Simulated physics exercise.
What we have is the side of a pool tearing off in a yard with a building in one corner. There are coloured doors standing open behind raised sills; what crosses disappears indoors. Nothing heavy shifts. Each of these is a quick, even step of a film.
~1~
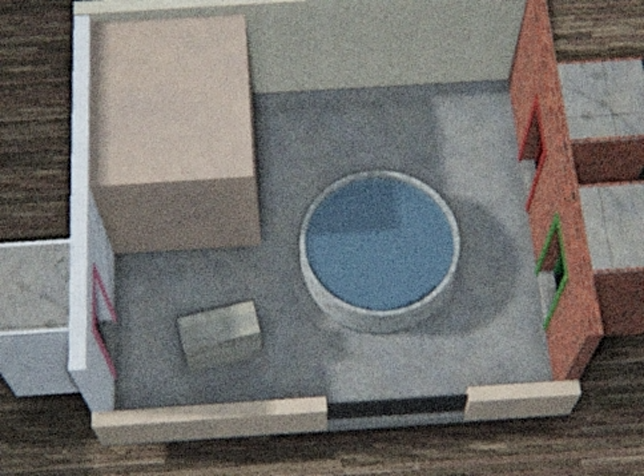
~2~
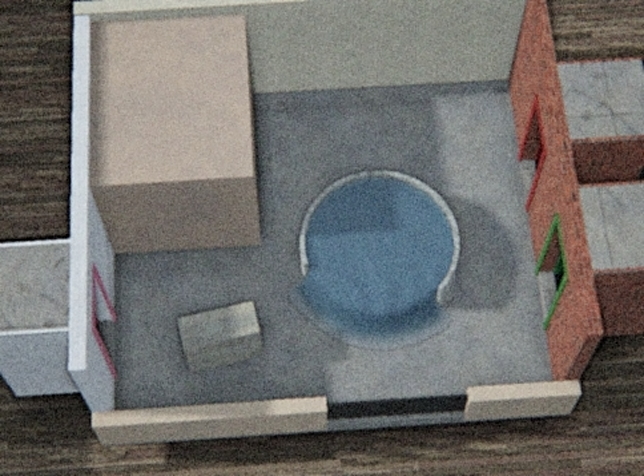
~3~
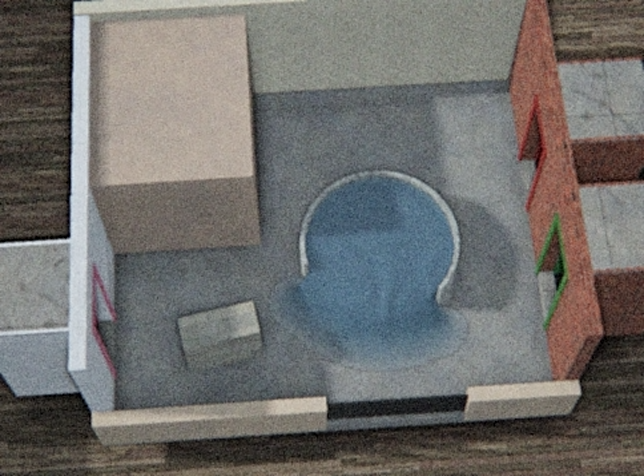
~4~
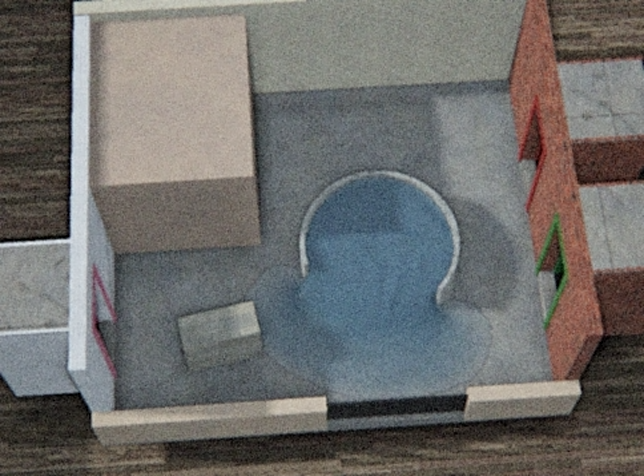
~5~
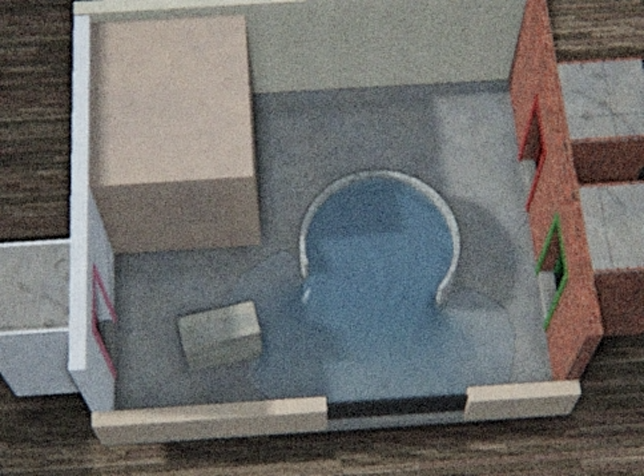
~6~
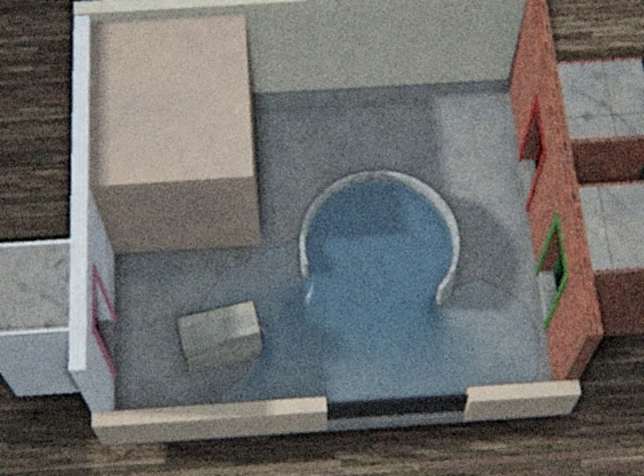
Water pours from a round pool's broken front side and spreads across the grey yard.
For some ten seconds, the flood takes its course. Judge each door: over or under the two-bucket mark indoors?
My call: Green door, under; red door, under; pink door, over.
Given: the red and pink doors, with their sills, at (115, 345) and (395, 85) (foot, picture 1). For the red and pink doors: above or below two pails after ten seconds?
Note: Red door lets too much through; pink door lets in too little.
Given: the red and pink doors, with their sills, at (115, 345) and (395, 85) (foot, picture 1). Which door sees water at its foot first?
The red one, I'd say.
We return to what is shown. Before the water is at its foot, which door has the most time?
It's the red-painted one.
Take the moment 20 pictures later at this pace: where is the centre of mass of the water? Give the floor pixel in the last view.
It is near (335, 323).
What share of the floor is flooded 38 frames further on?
The answer is around 95 per cent.
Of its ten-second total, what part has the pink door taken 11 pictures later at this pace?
Share by then: 5 in a hundred.
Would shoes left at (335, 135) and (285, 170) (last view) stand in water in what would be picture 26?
The first spot is bone-dry and the second bone-dry.
A moment on, water covers 40 % of the floor; the green door wet at the sill, nothing in, the red door not reached, the pink door wet at the sill, nothing in.
Next, water covers 50 % of the floor; the green door wet at the sill, nothing in, the red door not reached, the pink door under two buckets in.
Then, water covers 75 % of the floor; the green door wet at the sill, nothing in, the red door wet at the sill, nothing in, the pink door over two buckets in.
Later, water covers 95 % of the floor; the green door wet at the sill, nothing in, the red door wet at the sill, nothing in, the pink door over two buckets in.
In the end, water covers 100 % of the floor; the green door wet at the sill, nothing in, the red door under two buckets in, the pink door over two buckets in.
